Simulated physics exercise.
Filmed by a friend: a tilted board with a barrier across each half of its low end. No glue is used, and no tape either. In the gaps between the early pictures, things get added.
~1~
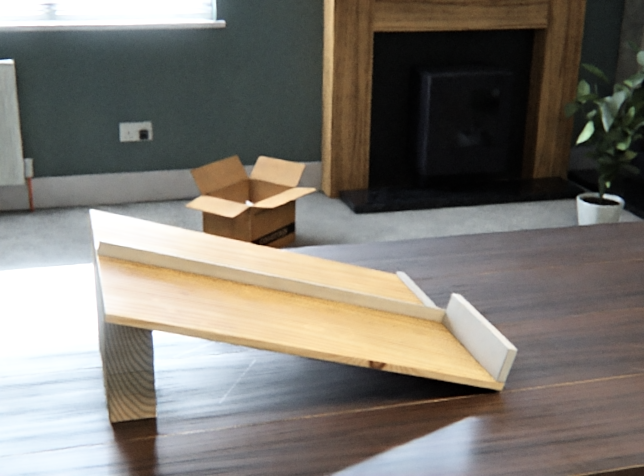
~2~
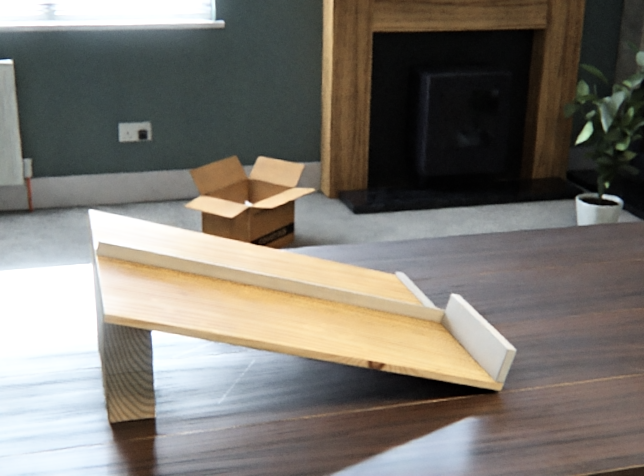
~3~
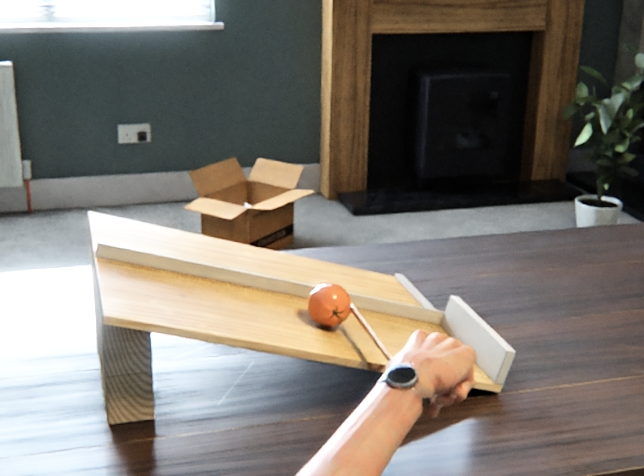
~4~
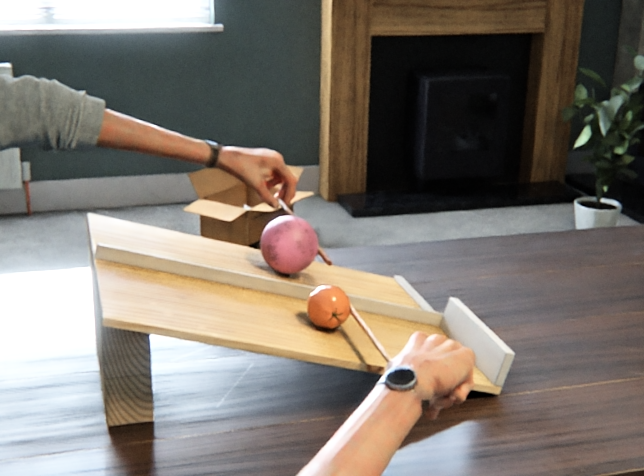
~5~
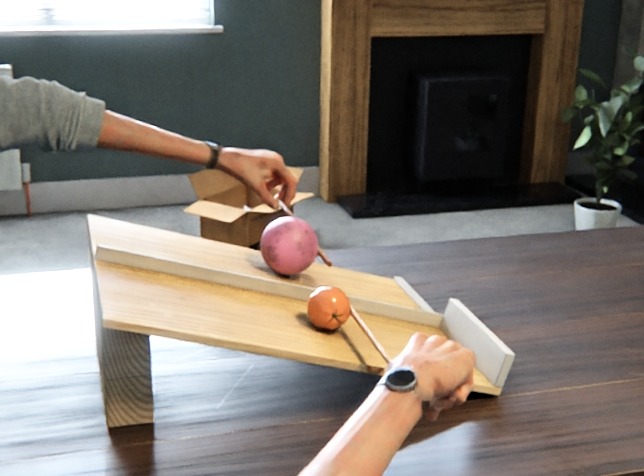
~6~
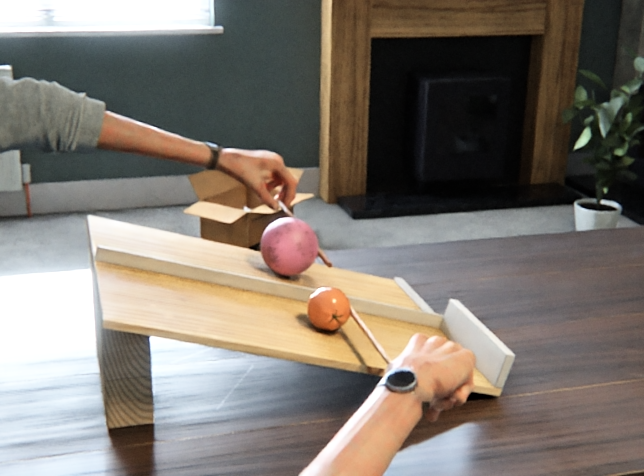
Tilted wooden board on a dark table, then two hands with sticks holding an orange tomato and a pink ball still.
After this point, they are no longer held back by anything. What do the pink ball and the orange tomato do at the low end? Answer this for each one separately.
Note - pink ball drops off the end; orange tomato stays put.
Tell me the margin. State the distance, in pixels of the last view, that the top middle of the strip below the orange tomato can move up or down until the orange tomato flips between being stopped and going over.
Down, by around 20 pixels.
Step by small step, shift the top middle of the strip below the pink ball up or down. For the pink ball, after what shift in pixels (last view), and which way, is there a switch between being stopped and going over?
12 pixels up.
Then, 0.52 s later than the last frame, pink ball rolling on the board near (419, 272); orange tomato rolling on the board near (452, 332).
Then, 1.10 s later than the last frame, pink ball off the board; orange tomato resting against the strip near (454, 334).
When it is over, the pink ball runs past the strip; the orange tomato gets caught, near (454, 334).
